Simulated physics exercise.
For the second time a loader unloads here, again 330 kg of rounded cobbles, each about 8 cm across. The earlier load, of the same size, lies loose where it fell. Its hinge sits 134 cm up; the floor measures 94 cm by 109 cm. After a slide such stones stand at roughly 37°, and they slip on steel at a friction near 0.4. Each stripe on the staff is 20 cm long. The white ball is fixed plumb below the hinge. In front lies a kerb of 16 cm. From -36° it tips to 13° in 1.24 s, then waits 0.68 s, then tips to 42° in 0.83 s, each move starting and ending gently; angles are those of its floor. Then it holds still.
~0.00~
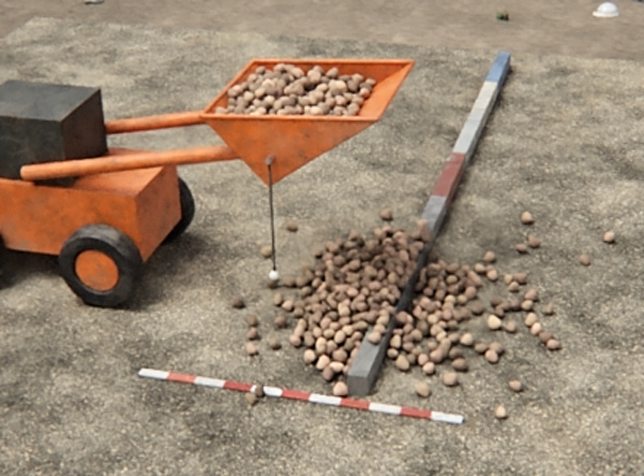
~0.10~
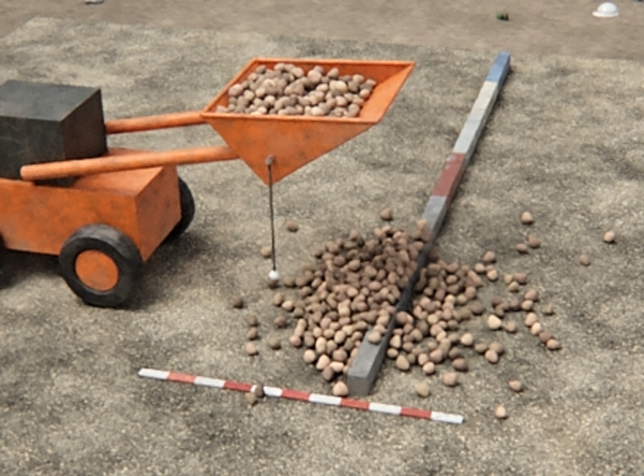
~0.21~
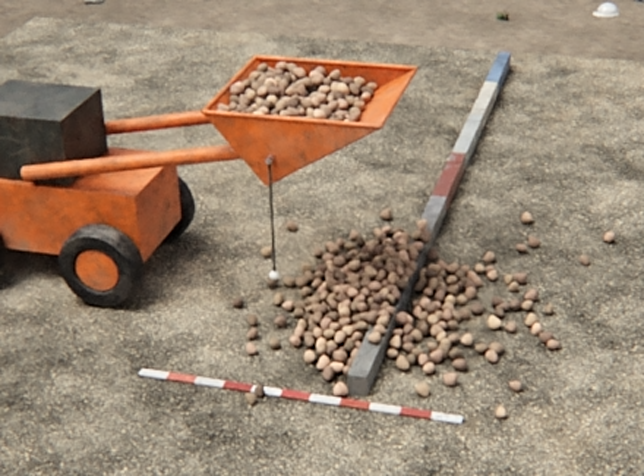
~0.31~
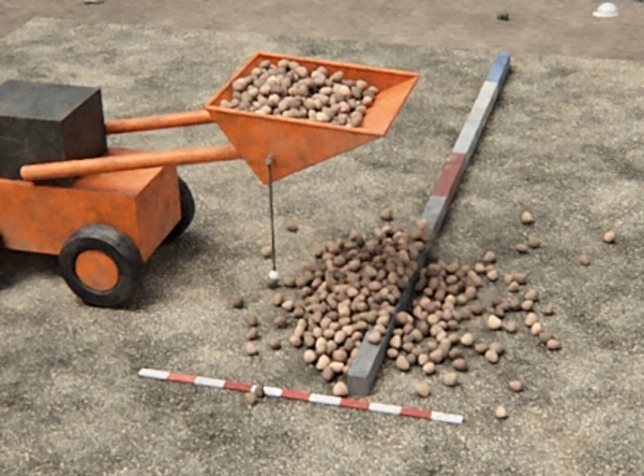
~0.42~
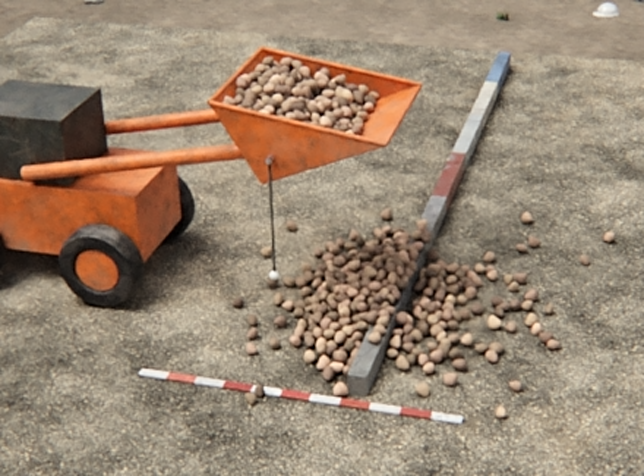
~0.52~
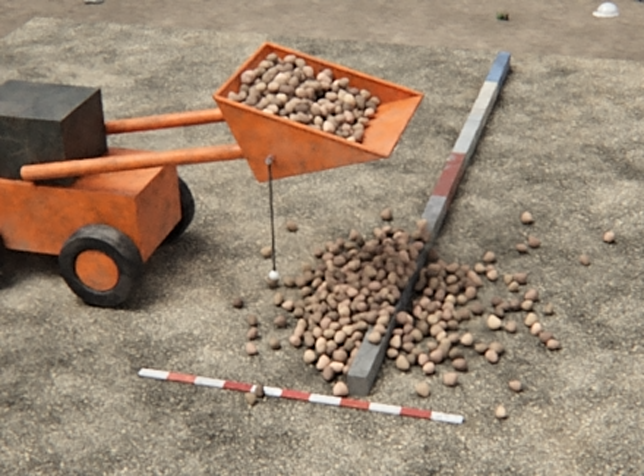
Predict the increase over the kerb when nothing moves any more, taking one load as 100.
Close to 89 parts in a hundred.
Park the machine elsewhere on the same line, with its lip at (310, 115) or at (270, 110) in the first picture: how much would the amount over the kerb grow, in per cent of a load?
Near 10 per cent from the first place, 0 from the second.
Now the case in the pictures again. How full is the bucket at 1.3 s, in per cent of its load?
It holds some 100 per cent.
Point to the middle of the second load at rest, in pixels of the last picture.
Their middle is at about (445, 296).
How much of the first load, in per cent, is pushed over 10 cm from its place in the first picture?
About 5 per cent.
After 0.9 s the floor is at 5°; in per cent of one load, 100 in the bucket, 76 on this side of the kerb, 24 over the kerb; the foremost stones are at (571, 307).
After 1.3 s the floor is at 13°; in per cent of one load, 100 in the bucket, 76 on this side of the kerb, 24 over the kerb; the foremost stones are at (571, 307).
After 3.2 s the floor is at 42°; in per cent of one load, 0 in the bucket, 95 on this side of the kerb, 105 over the kerb; the foremost stones are at (584, 298).
After 5.8 s the floor is at 42°; in per cent of one load, 0 in the bucket, 87 on this side of the kerb, 113 over the kerb; the foremost stones are at (594, 310). Net gain over the kerb, 89.
